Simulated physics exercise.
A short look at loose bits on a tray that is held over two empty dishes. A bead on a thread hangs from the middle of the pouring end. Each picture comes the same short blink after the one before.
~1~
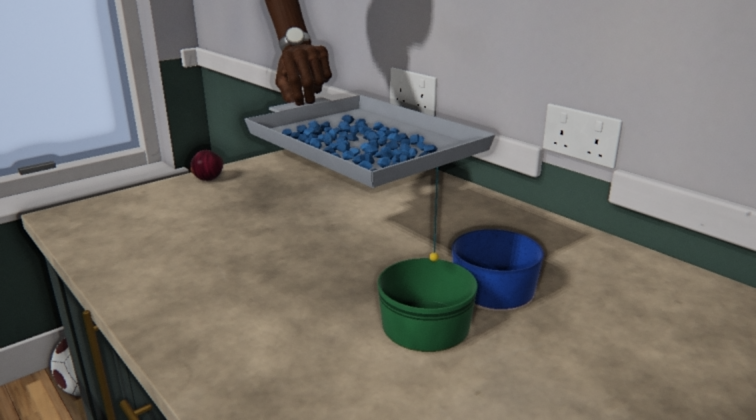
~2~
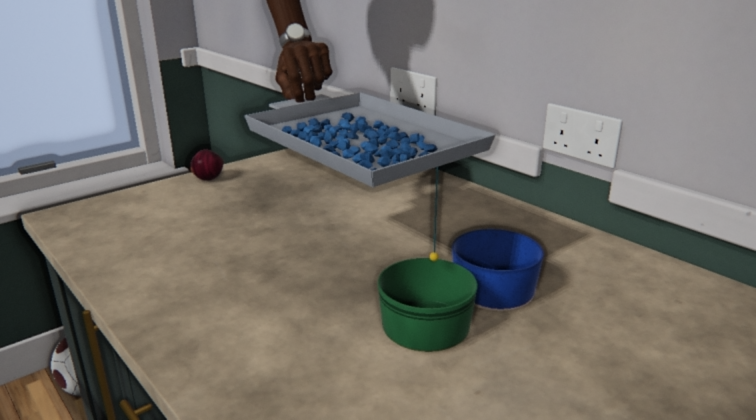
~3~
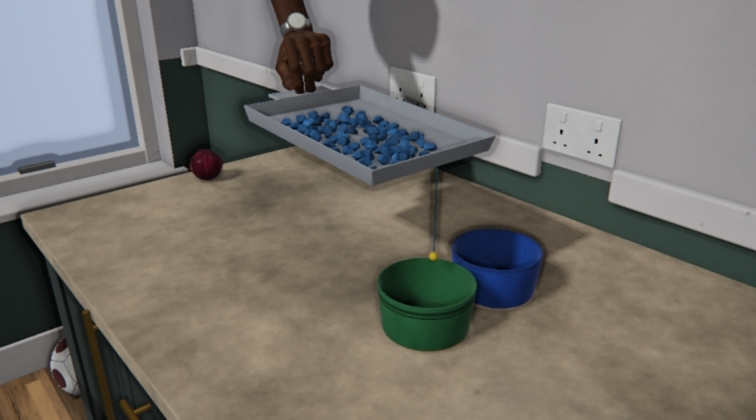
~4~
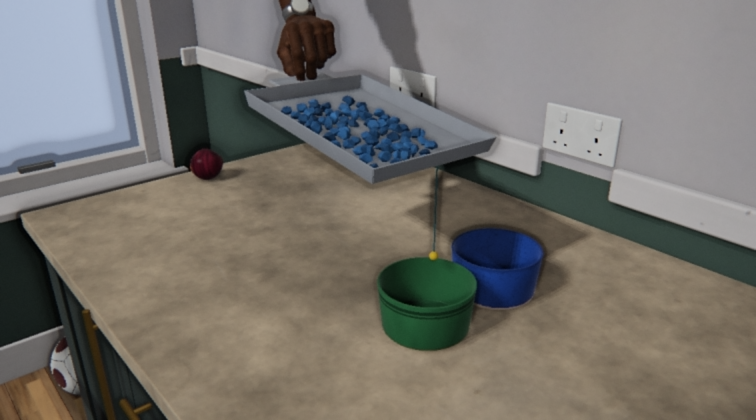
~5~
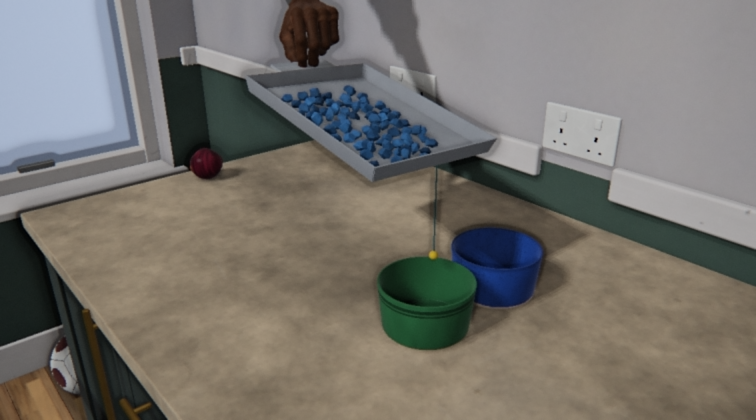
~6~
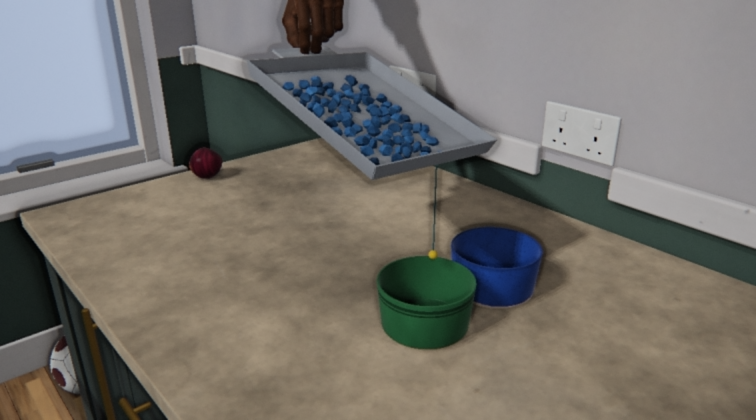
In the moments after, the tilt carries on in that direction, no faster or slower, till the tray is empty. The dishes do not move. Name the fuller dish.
The right-hand dish gets more.
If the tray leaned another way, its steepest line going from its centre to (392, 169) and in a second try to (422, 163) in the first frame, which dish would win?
The first try: The dish on the left. The second: The left-hand dish.
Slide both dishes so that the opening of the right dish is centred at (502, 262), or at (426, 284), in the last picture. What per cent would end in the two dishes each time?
About 90 and 20 per cent.
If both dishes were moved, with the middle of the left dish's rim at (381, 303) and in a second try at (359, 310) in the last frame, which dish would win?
In turn: Right; right.
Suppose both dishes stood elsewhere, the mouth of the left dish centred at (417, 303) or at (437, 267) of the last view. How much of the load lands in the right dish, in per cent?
The first gives 80 %, the second 30 %.
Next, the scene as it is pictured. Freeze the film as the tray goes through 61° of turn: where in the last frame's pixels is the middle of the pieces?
Around (444, 136).
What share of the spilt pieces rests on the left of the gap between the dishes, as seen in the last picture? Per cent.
Some 20 per cent.
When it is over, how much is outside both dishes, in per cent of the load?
Roughly 30 in a hundred.
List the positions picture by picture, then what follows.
In the first frame, corners of the pouring end (372, 170) and (490, 134), level; middle of the load (373, 143), aquarium stones; left dish (462, 321); right dish (531, 283); bead on its thread (434, 257).
In the second frame, corners of the pouring end (373, 169) and (490, 134), level; middle of the load (373, 141).
In the third frame, corners of the pouring end (373, 168) and (490, 135), tipped barely, lowest at the right corner; middle of the load (373, 137).
In the fourth frame, corners of the pouring end (374, 166) and (491, 136), tipped a little, lowest at the right corner; middle of the load (374, 131).
In the fifth frame, corners of the pouring end (375, 165) and (492, 137), tipped a little, lowest at the right corner; middle of the load (374, 125).
In the sixth frame, corners of the pouring end (376, 163) and (492, 138), tipped clearly, lowest at the right corner; middle of the load (376, 120); left dish (461, 319); right dish (530, 281).
Just after the last frame, tray tipped steeply; every one on the tray.
A moment on, tray tipped right over; roughly a third on the tray; about a tenth in the left dish; about a tenth in the right dish; about a tenth outside both; roughly a third in the air.
Further on, tray tipped past a quarter turn; roughly a quarter in the left dish; roughly half in the right dish; roughly a quarter outside both.
When it is over, tray tipped past a quarter turn; roughly a quarter in the left dish; roughly half in the right dish; roughly a quarter outside both.
